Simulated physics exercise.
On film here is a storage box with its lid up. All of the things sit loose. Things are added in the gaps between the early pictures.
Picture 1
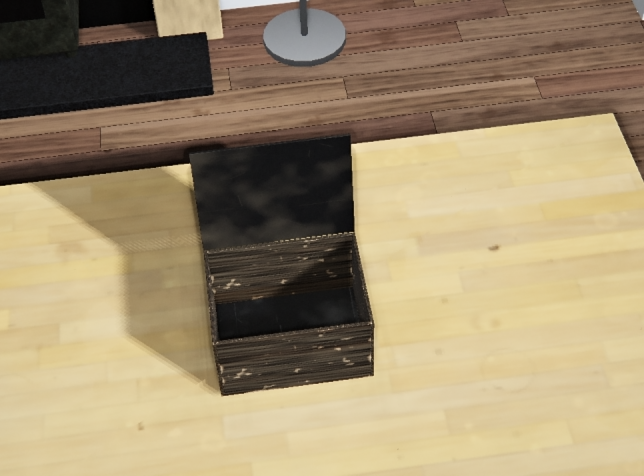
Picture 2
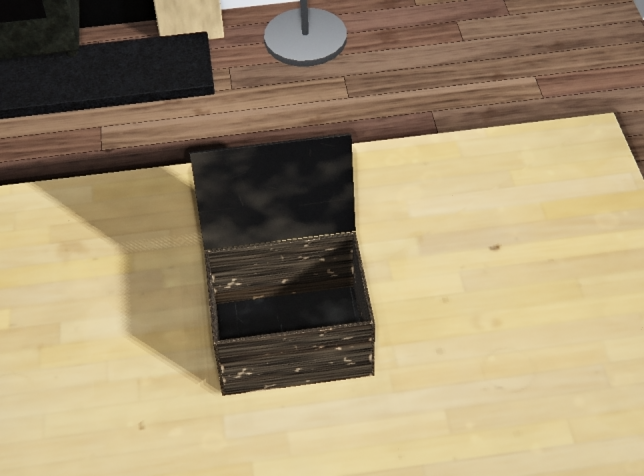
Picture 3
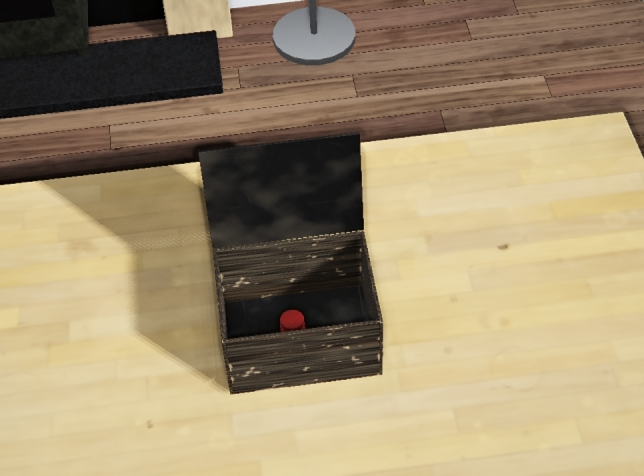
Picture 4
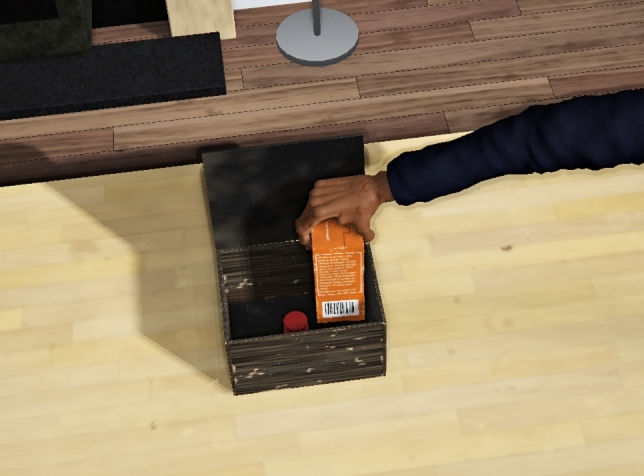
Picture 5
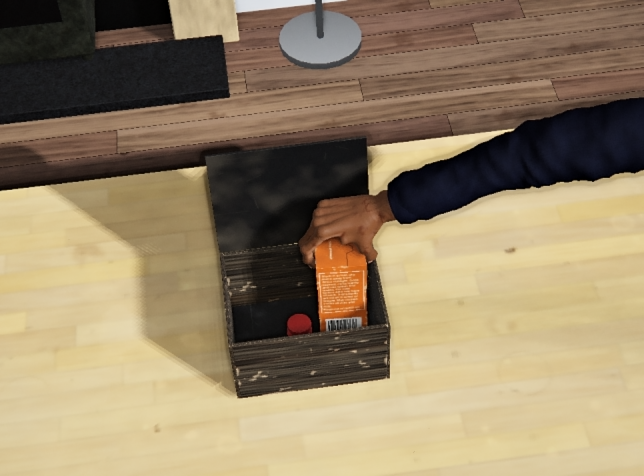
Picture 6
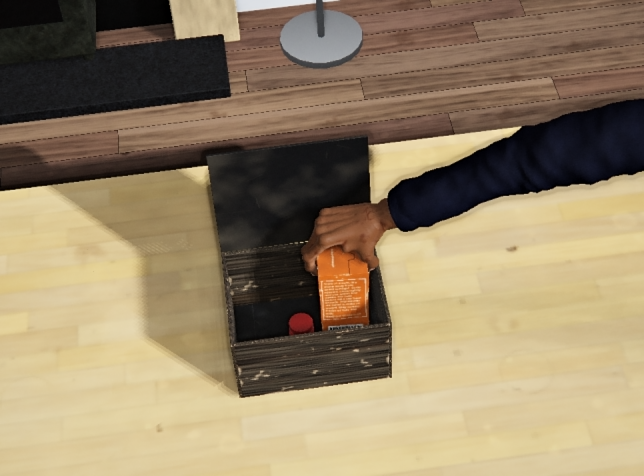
A hand lowers an orange carton into the open dark box beside a small red object.
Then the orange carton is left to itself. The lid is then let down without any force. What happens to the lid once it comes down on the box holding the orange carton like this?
Oh look, the lid is propped open.
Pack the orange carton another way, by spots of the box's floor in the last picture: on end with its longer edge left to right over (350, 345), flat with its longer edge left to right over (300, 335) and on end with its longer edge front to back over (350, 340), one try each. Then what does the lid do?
So, one: It remains raised; two: It drops fully; three: It remains raised.
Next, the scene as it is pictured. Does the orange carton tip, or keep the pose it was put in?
By the end the orange carton has kept its angle.
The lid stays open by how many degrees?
Some 45°.
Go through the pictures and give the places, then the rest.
In the first frame, the last thing is not in view yet.
In the second frame, the last thing is not in view yet.
In the third frame, the last thing is not in view yet.
The fourth frame shows on its way; orange carton (339, 269).
The fifth frame shows on its way; orange carton (341, 287).
The sixth frame shows put in, still held; orange carton (344, 294).
Then, 1.10 s after the last picture, lid starting down.
Then, 1.50 s after the last picture, lid 66° above the rim.
Then, 1.70 s after the last picture, lid 48° above the rim.
At rest, lid 44° above the rim; both in place. Seen from the same camera at the end, orange carton near (343, 296).
